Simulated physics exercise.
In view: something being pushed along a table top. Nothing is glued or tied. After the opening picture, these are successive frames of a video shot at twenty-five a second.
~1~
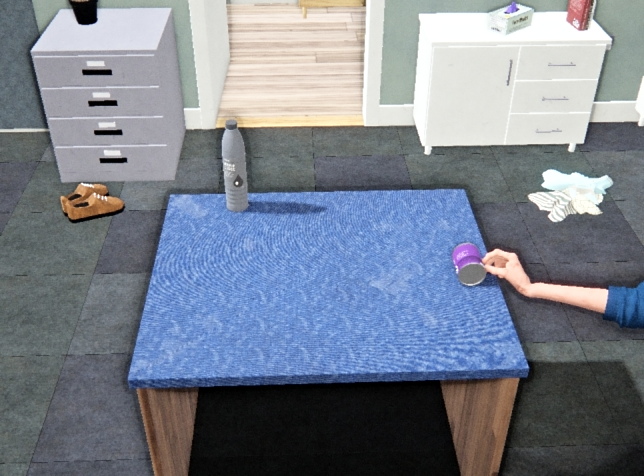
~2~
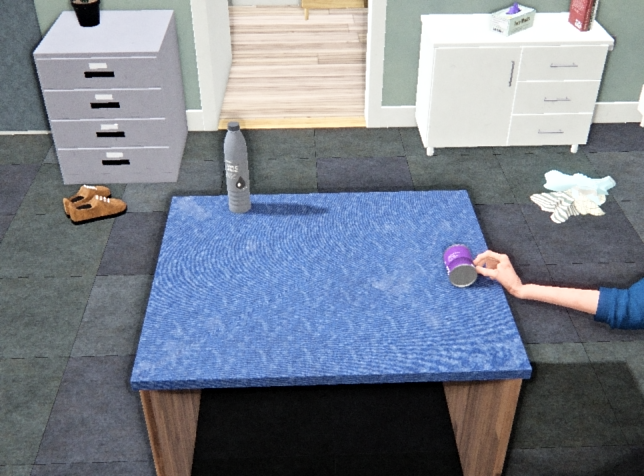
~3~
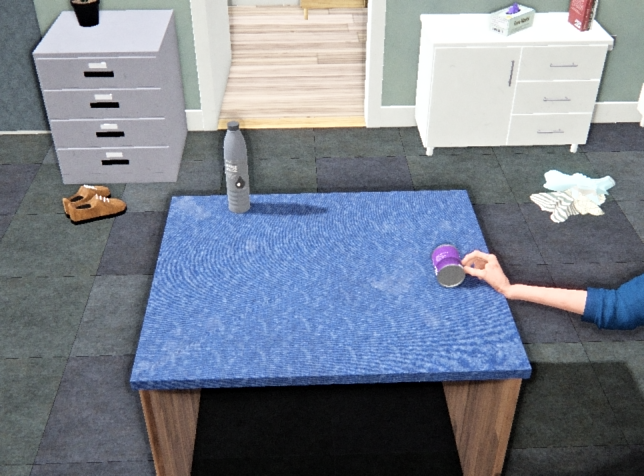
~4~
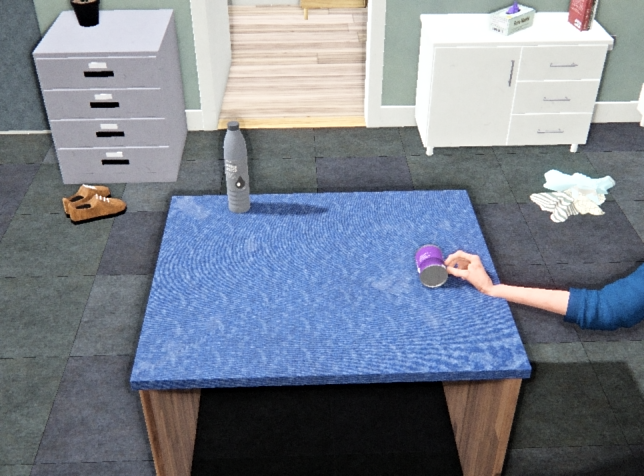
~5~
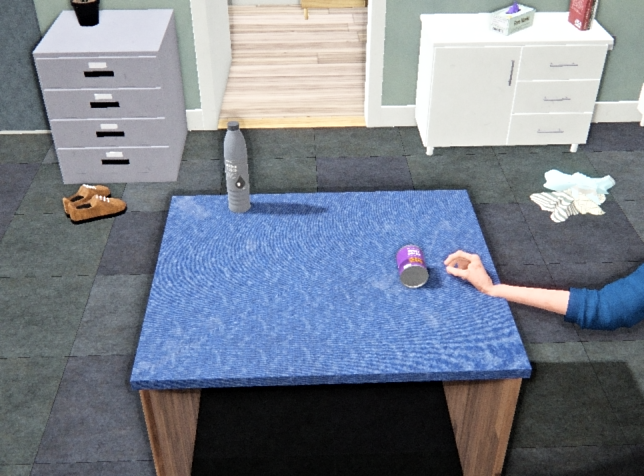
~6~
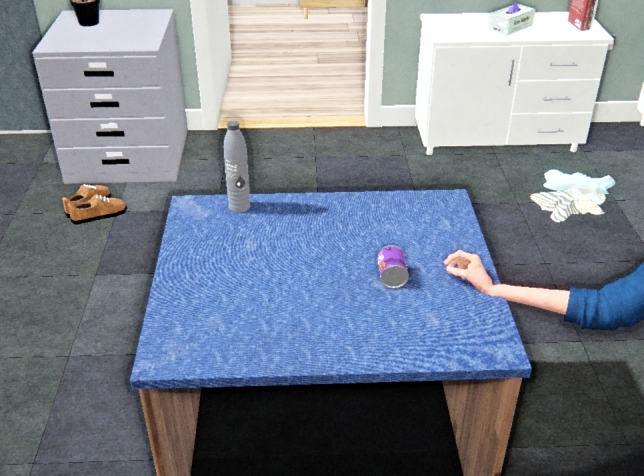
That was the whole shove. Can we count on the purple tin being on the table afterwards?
The purple tin goes over the edge.
Then, 0.30 s later than the last frame, purple tin moved well along near (255, 270).
Then, 0.60 s later than the last frame, purple tin now off the table.
Then, 0.90 s later than the last frame, things are still on the move.
When it is over, off the table, purple tin.
